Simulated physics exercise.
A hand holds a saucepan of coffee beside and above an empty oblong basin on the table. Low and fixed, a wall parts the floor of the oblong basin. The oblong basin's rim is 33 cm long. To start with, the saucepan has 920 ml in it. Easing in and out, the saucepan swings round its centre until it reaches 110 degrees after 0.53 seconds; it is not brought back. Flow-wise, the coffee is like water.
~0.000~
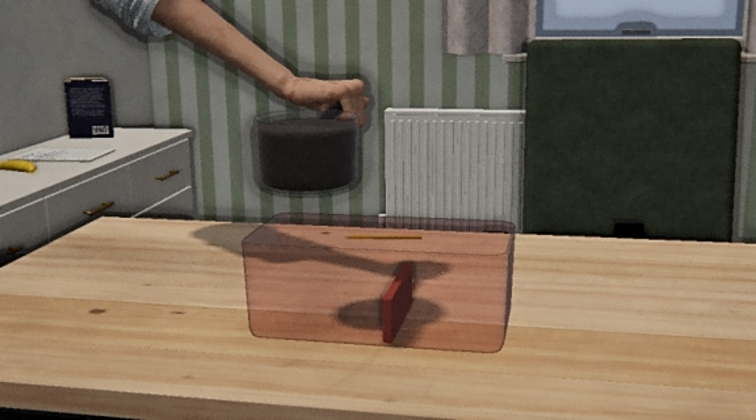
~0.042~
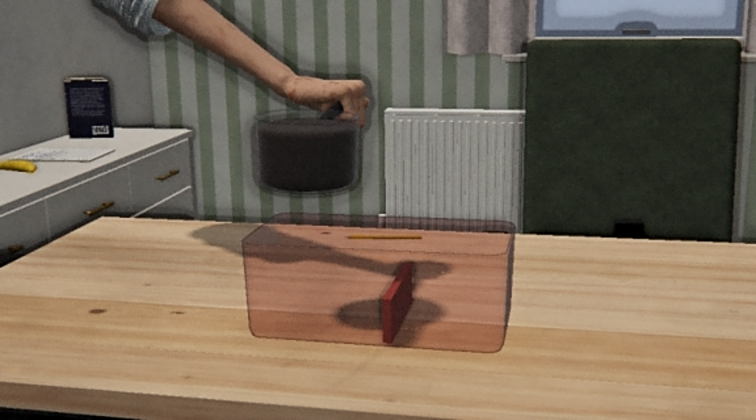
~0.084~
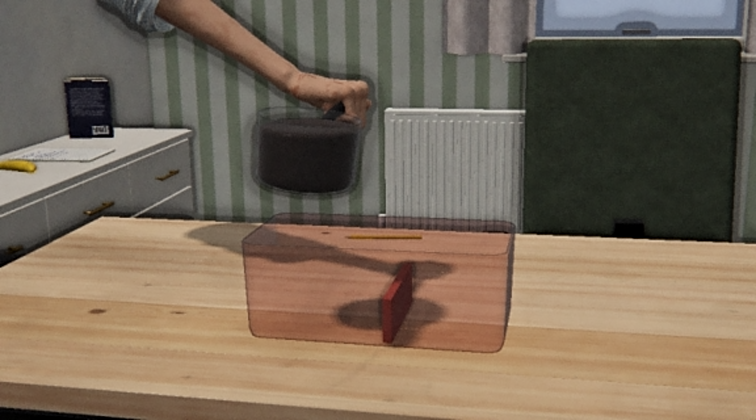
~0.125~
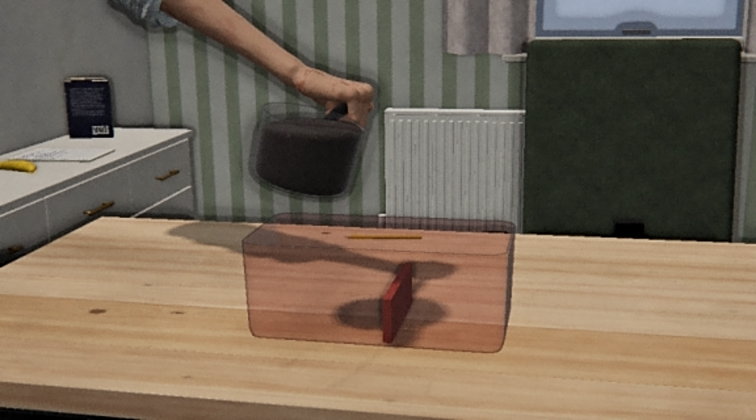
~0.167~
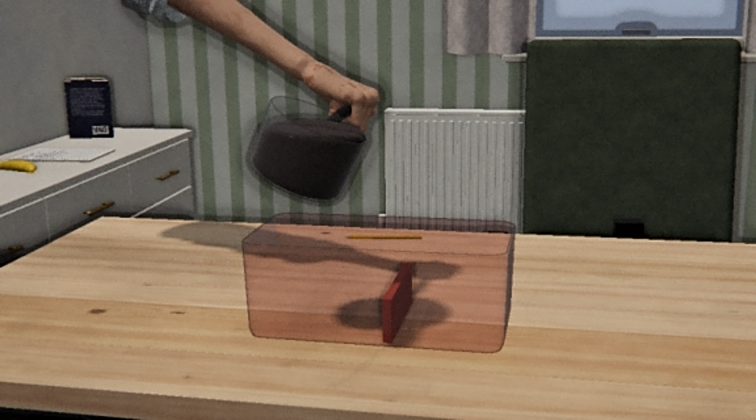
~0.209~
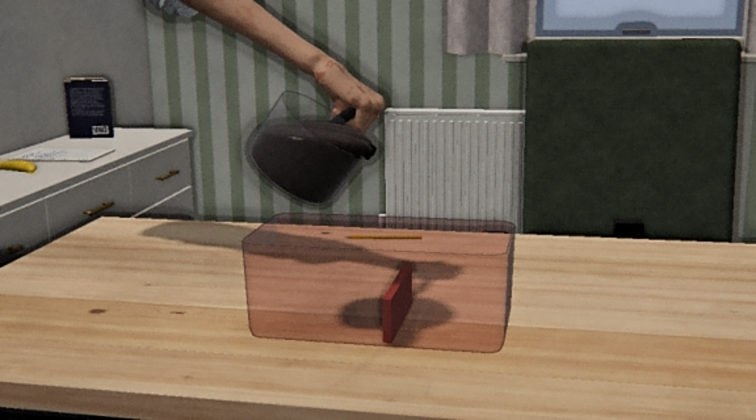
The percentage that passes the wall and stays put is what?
It is about 38 per cent.
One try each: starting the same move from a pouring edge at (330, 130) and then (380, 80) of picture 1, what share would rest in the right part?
Respectively 5 and 85 %.
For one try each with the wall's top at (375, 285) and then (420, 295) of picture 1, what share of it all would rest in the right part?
One try each: Around 80 percent and then around 20 percent.
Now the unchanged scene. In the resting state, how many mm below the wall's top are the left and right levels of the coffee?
Left about 38 mm, right about 42 mm.
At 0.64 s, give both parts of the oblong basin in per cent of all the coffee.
Near 48 on the left, 40 on the right.
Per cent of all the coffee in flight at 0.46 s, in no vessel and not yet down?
About 28 per cent.
After 0.46 s the tilt is 105° and 31 per cent is still to pour, 14 is left of the wall and 27 right of it.
After 0.64 s the tilt is 110° and 5 per cent is still to pour, 49 is left of the wall and 40 right of it.
After 0.82 s the tilt is 110° and 0 per cent is still to pour, 57 is left of the wall and 37 right of it.
After 1.03 s the tilt is 110° and 0 per cent is still to pour, 60 is left of the wall and 38 right of it.
In the end 60 per cent lies left of the wall, 38 right of it and 2 outside.
